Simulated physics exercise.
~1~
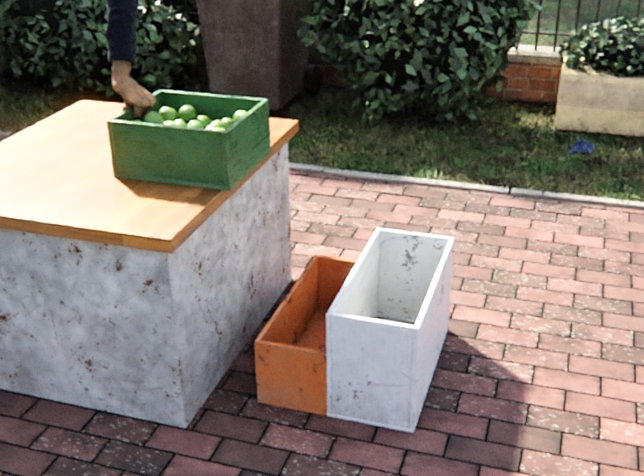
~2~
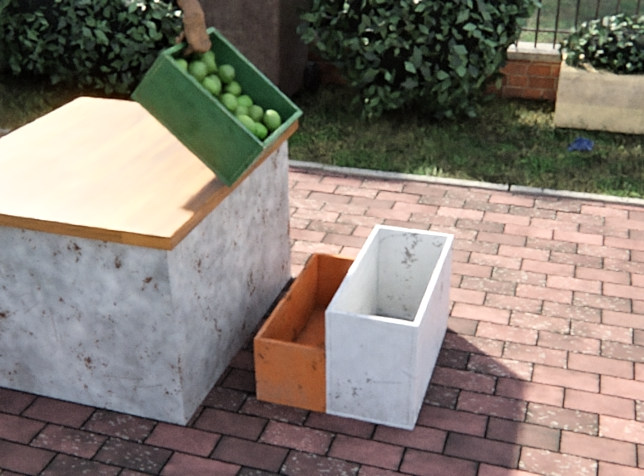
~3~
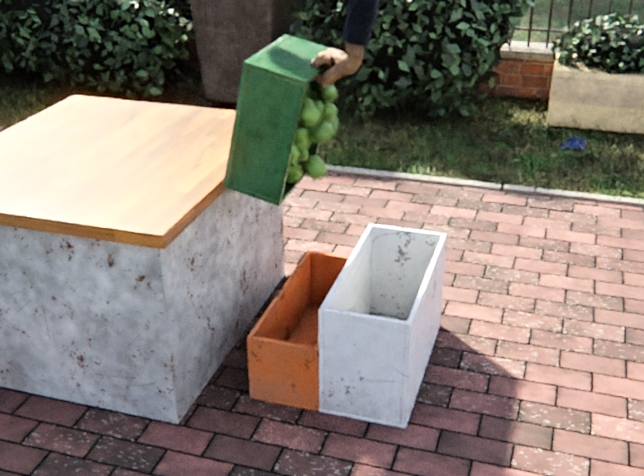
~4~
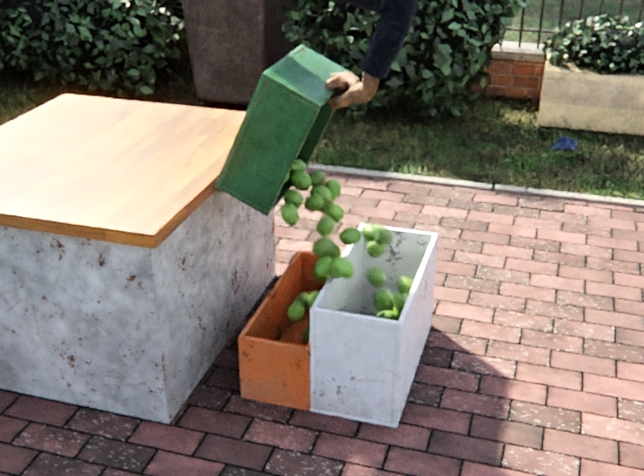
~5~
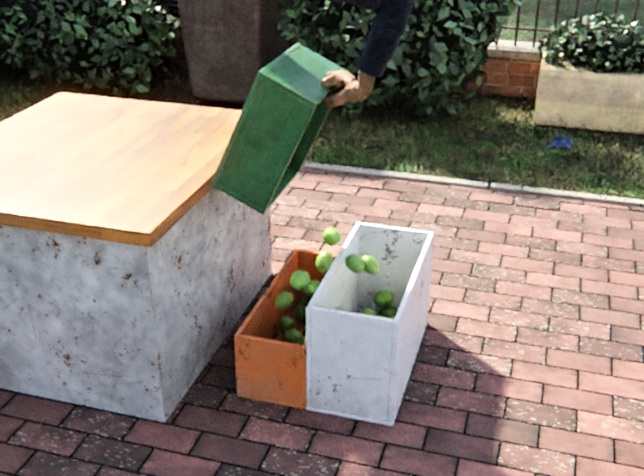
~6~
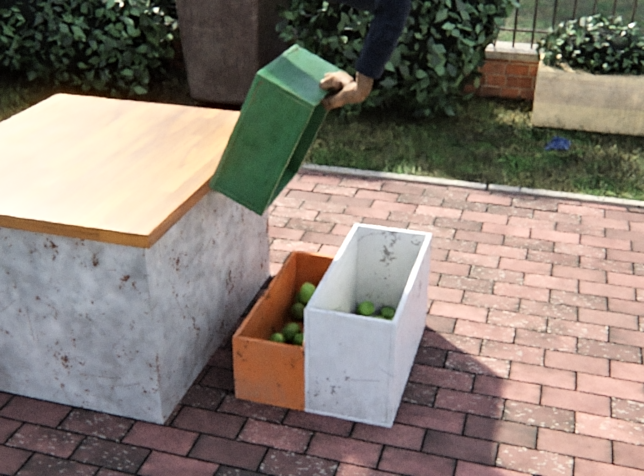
Green crate of limes lifted and tipped by a hand, spilling them into an orange box and a white trough until empty.
